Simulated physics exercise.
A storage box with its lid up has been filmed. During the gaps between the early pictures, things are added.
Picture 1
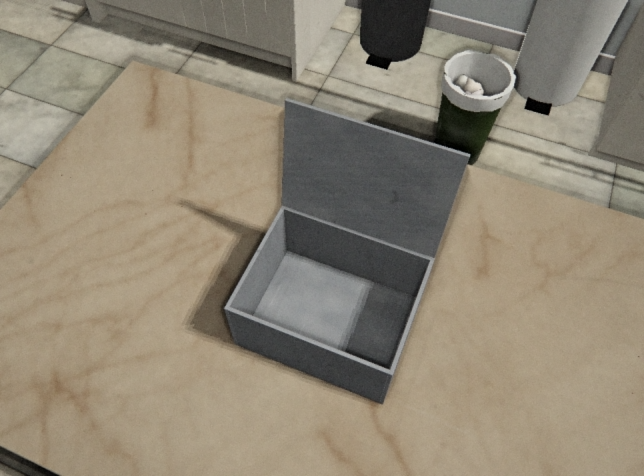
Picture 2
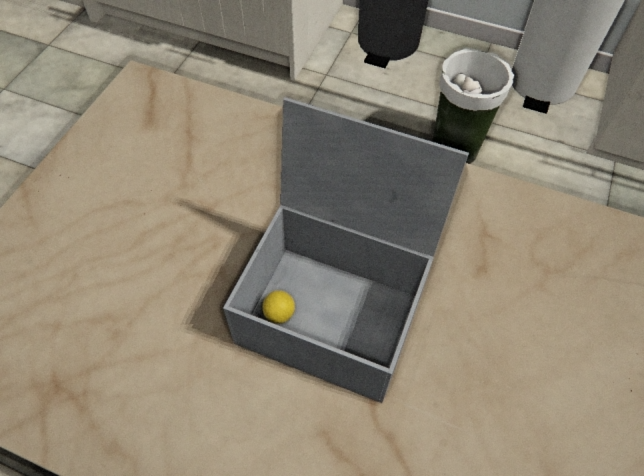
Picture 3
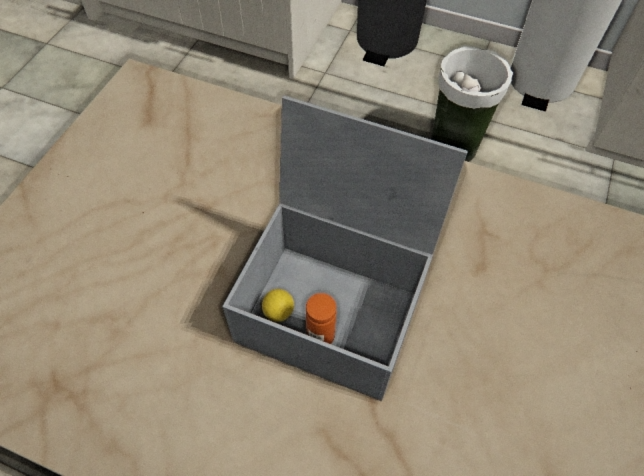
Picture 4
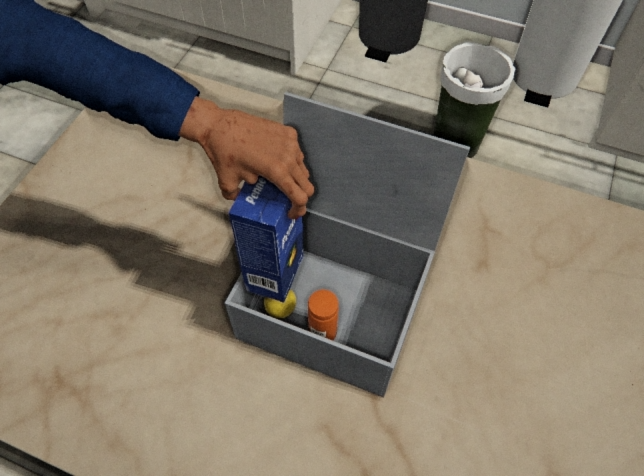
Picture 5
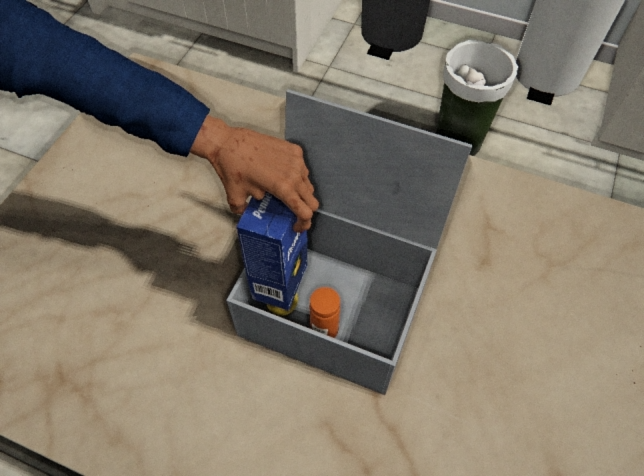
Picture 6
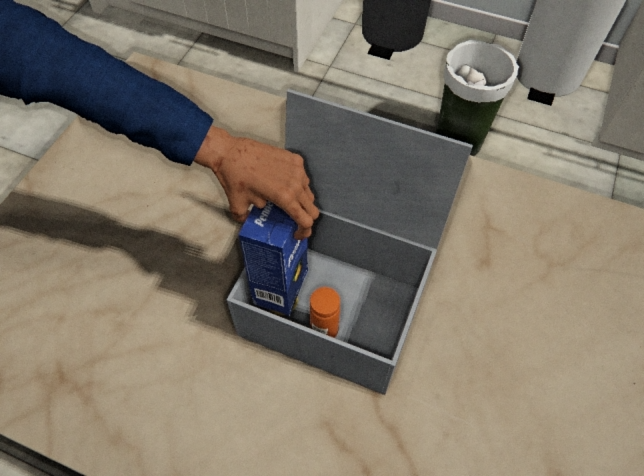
The clip opens on an empty gray box with its lid up on a marbled surface, then a yellow lemon appears inside, followed by an orange container to its right. A hand in a blue sleeve then lowers a blue carton into the box's left side, covering the lemon from view.
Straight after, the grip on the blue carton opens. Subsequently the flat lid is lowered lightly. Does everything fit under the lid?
I'd say the lid ends up open there.
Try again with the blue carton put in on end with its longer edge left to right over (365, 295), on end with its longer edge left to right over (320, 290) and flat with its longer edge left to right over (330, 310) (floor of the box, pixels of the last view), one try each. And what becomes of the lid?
So: First open, second open, third shut tight.
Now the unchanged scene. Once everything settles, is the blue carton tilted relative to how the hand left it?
At the finish it goes crooked.
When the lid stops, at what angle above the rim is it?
Lid angle from rim - close to 80°.
Then, 0.40 s after the last picture, blue carton tipped 24° from how it was near (279, 247).
Then, 0.50 s after the last picture, blue carton tipped 37° from how it was near (281, 238).
Then, 0.80 s after the last picture, lid starting down; blue carton tipped 40° from how it was near (281, 234); yellow lemon rolled a little.
At rest, lid 80° above the rim; tipped over in the box, blue carton; the other 2 in place. Seen from the same camera at the end, blue carton near (281, 234).
